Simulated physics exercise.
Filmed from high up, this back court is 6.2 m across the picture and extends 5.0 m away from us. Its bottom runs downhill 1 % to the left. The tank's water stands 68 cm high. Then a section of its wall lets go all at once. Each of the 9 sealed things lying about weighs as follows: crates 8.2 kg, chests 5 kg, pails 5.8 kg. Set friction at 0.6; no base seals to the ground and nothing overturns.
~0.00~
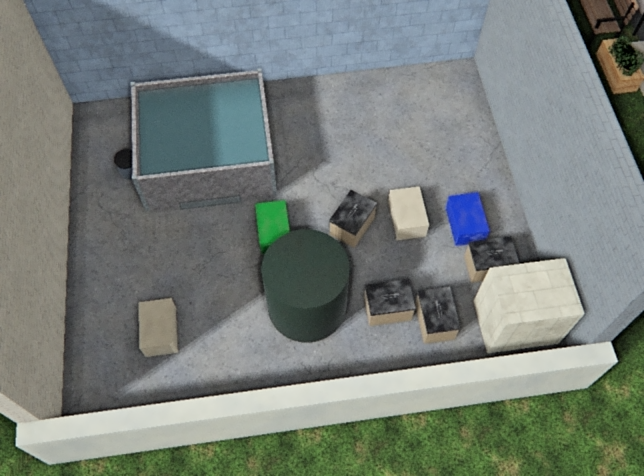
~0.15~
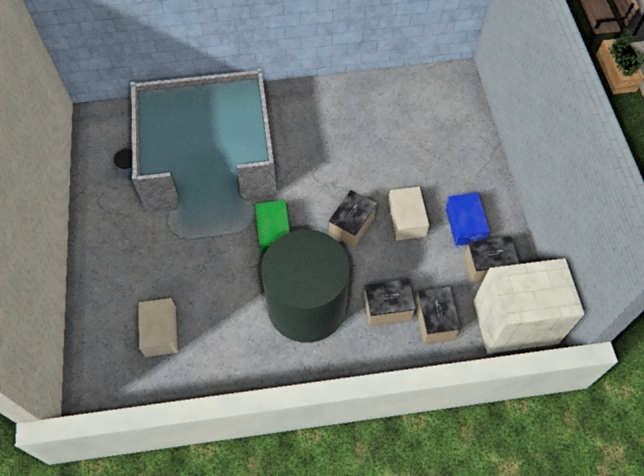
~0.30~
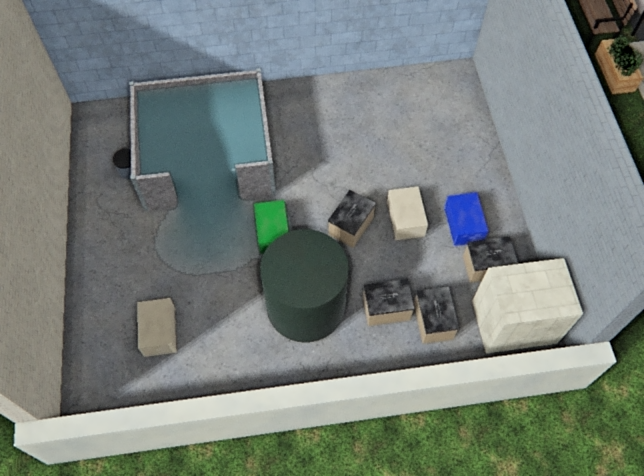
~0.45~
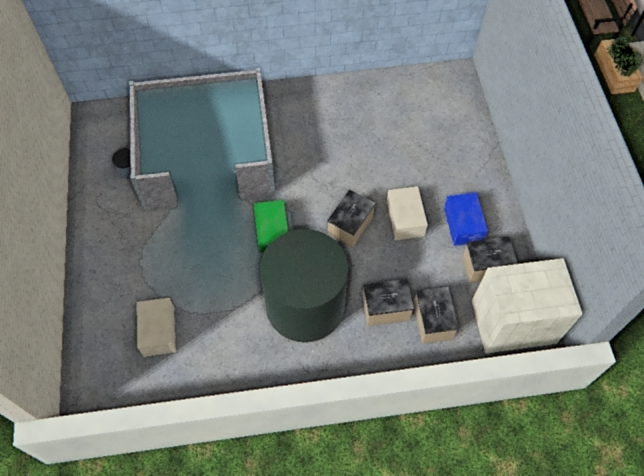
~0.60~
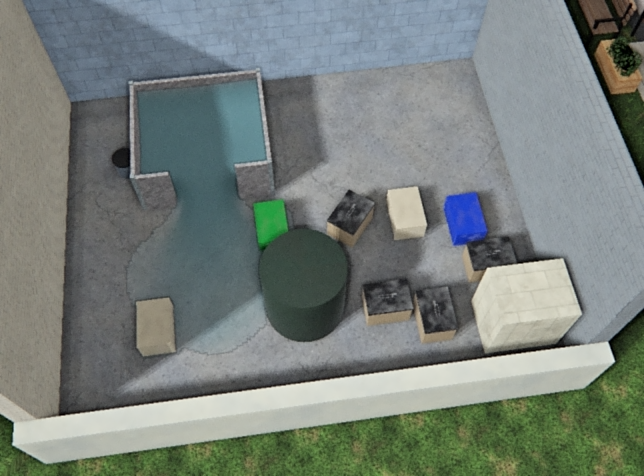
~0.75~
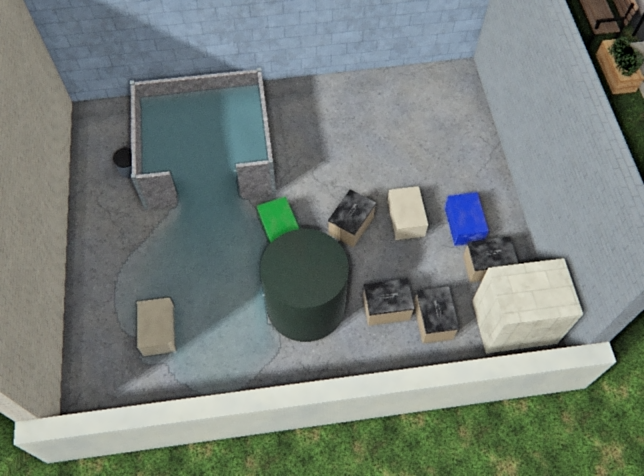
Water pouring from a gap in a stone tank, spreading across a walled courtyard floor around a block and nudging a green crate.
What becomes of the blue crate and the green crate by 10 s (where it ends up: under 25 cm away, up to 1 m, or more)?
At the end, the blue crate ought to be borne away. The green crate ought to budge somewhat.
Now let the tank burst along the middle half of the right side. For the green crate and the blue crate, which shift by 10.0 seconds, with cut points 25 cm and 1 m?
First the green crate: It is carried a long way; as for the blue crate, it is carried a long way.
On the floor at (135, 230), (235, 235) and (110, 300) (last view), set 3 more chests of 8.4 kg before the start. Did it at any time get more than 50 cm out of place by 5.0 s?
Respectively: Smaller, greater, greater.
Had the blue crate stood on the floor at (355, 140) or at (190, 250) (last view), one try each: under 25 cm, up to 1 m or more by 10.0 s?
Order of tries: It scoots a modest distance; it is flushed away.
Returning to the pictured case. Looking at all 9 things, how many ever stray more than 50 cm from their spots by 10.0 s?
The answer here is 6.
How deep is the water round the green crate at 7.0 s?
The depth there is around 2 cm.
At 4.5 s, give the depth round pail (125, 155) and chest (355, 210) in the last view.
Roughly 5 and 1 cm.
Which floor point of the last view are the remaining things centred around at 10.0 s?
Mean position: Approximately (348, 157).
After 2.0 s the blue crate is near (468, 213), 0.0 m from its start, aground; the green crate is near (304, 211), 0.4 m from its start, aground; 1 afloat.
After 4.5 s the blue crate is near (475, 195), 0.3 m from its start, aground; the green crate is near (304, 209), 0.4 m from its start, aground; 4 afloat.
After 7.0 s the blue crate is near (472, 129), 1.4 m from its start, aground; the green crate is near (304, 209), 0.4 m from its start, aground; 5 afloat.
After 10.0 s the blue crate is near (451, 64), 2.5 m from its start, afloat; the green crate is near (300, 201), 0.5 m from its start, afloat; 9 afloat.
